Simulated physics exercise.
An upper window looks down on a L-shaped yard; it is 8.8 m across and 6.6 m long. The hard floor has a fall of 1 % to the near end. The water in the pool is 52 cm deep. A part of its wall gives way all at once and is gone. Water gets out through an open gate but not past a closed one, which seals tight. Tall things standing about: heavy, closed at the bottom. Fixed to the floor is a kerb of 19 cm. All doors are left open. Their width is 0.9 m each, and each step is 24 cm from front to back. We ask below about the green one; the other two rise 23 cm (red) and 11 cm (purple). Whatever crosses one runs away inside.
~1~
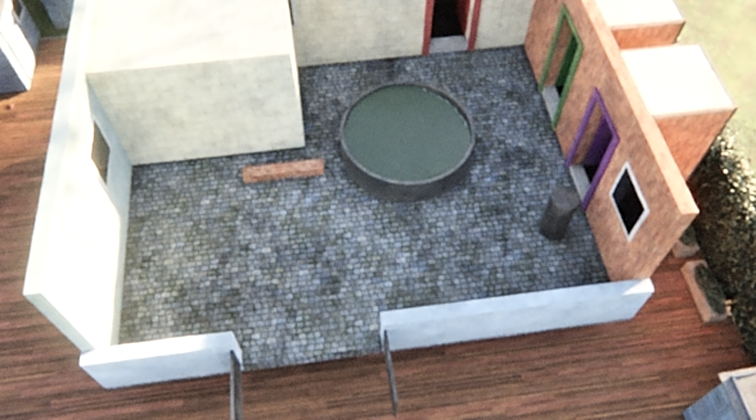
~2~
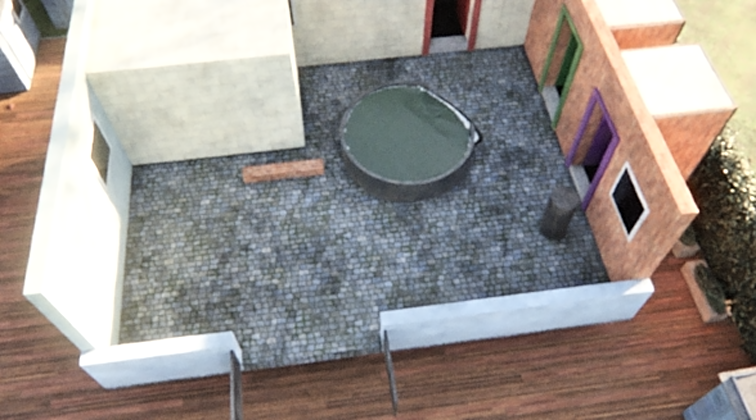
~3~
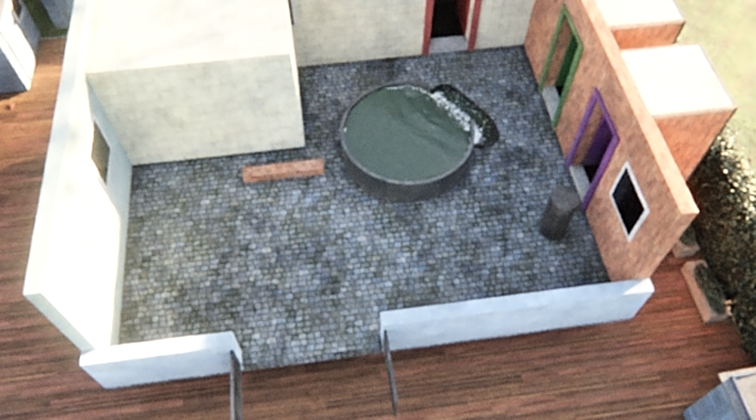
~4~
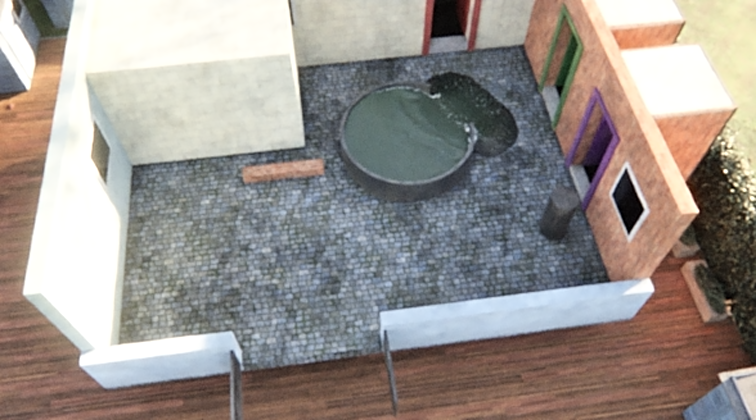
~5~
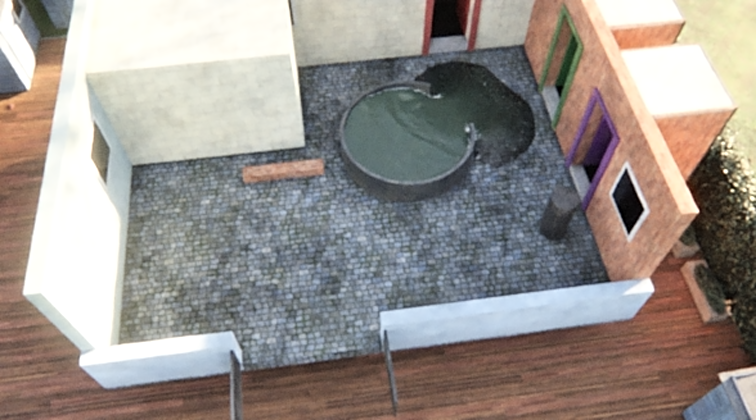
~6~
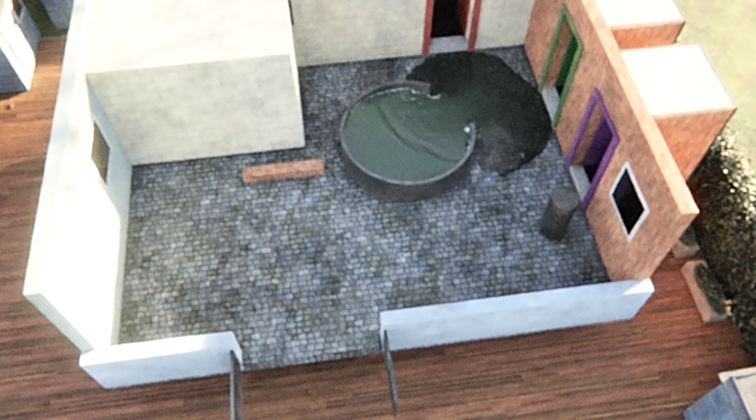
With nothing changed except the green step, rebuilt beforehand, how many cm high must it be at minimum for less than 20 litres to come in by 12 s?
At least 24 cm or so.
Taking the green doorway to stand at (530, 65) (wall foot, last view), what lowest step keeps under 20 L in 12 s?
It needs about 29 cm.
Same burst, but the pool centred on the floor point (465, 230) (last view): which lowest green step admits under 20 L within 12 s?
Then it needs to be around 10.0 cm high.
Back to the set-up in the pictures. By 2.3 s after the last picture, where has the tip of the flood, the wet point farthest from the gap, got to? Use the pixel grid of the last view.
Close to pixel (598, 267).
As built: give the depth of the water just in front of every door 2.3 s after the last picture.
Reading in centimetres: Green = 27, red = 22, purple = 6.
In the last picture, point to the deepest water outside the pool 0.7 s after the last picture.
Near (519, 48).
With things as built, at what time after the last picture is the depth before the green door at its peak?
Peak time: About 1.0 s.
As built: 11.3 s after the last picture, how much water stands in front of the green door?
It works out to about 6.5 centimetres deep.
Then, 0.7 s after the last picture water covers 15 % of the floor, deepest (39 cm) near (519, 48); 25 cm at the green door, 0 litres in over its 24 cm step.
Then, 2.3 s after the last picture water covers 25 % of the floor, deepest (30 cm) near (501, 91); 27 cm at the green door, 12 litres in over its 24 cm step.
Then, 11.3 s after the last picture water covers 90 % of the floor, deepest (10 cm) near (601, 304); 7 cm at the green door, 17 litres in over its 24 cm step.
At the green door as built, the water peaked near 29 cm, 1.1 s after the last picture.
Run again over the same 12 s with other heights there, 63 litres in over 19 cm, 8 litres over 26 cm. The limit of 20 litres is kept from about 24 cm up.
